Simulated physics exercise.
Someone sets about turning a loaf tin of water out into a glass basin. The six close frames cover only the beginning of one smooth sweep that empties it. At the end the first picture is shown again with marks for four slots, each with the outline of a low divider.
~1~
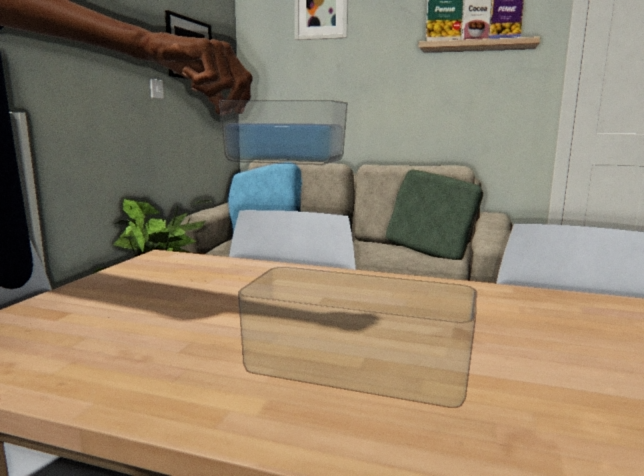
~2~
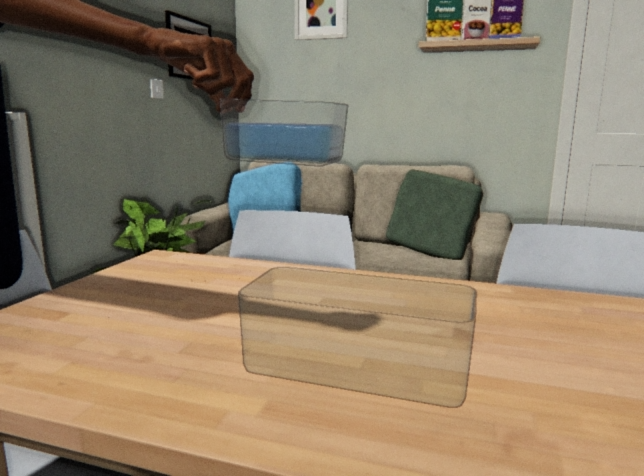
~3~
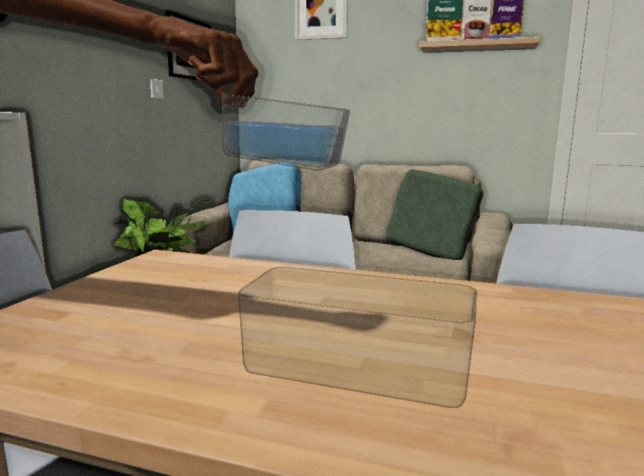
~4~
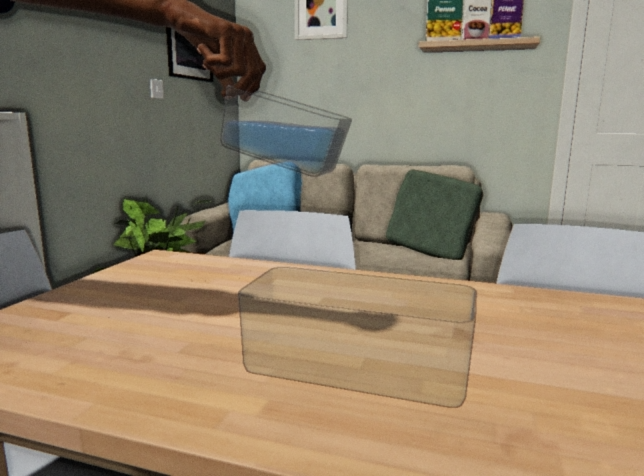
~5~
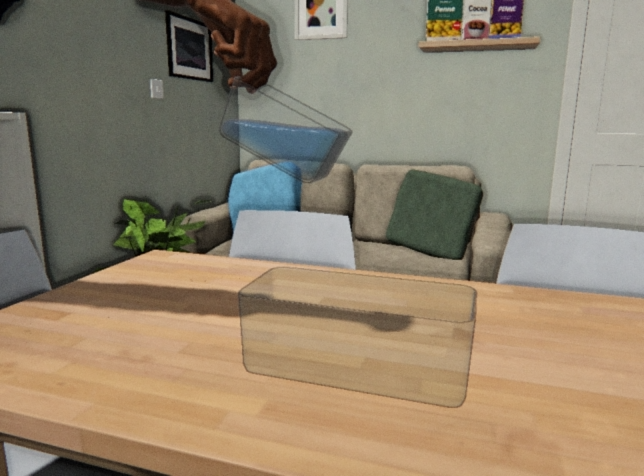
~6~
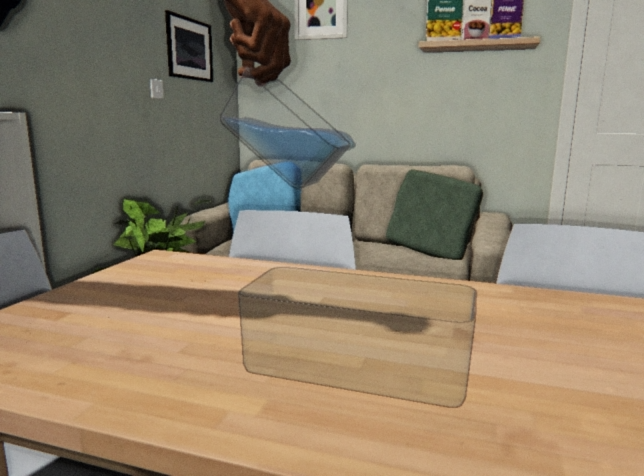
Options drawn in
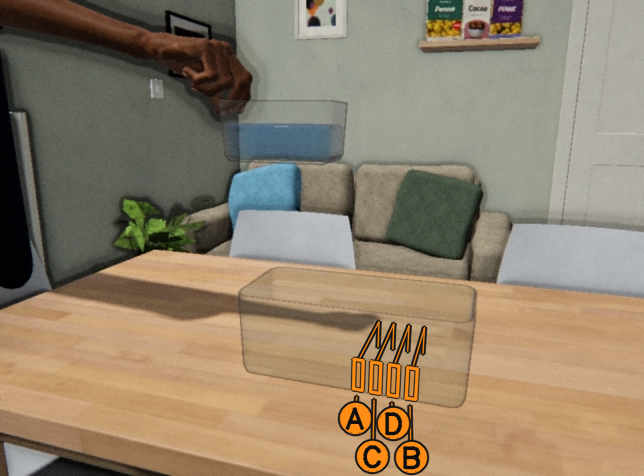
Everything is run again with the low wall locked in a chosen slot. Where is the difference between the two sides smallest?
The best place is C.
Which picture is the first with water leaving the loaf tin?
In picture 6.
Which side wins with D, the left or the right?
The left one.
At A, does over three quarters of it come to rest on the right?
No, it does not.
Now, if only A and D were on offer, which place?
It is A.
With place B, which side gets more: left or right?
The left side.
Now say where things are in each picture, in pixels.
The first picture shows upright, lip at (339, 101); basin from (245, 368) to (465, 406); nothing has left yet.
The second picture shows upright, lip at (340, 103); nothing has left yet.
The third picture shows tipped about 7°, lip at (342, 109); nothing has left yet.
The fourth picture shows tipped about 15°, lip at (344, 118); nothing has left yet.
The fifth picture shows tipped about 26°, lip at (345, 131); nothing has left yet.
The sixth picture shows tipped about 39°, lip at (343, 145); water is over the lip, down to (346, 149).
In orange, A at (356, 396); B at (409, 406); C at (374, 399); D at (391, 402).
With A, about 34 % ends left of the wall and 63 % right of it.
With B, about 90 % ends left of the wall and 7 % right of it; 3 % is lost outside.
With C, about 51 % ends left of the wall and 46 % right of it; 3 % is lost outside.
With D, about 81 % ends left of the wall and 16 % right of it; 3 % is lost outside.
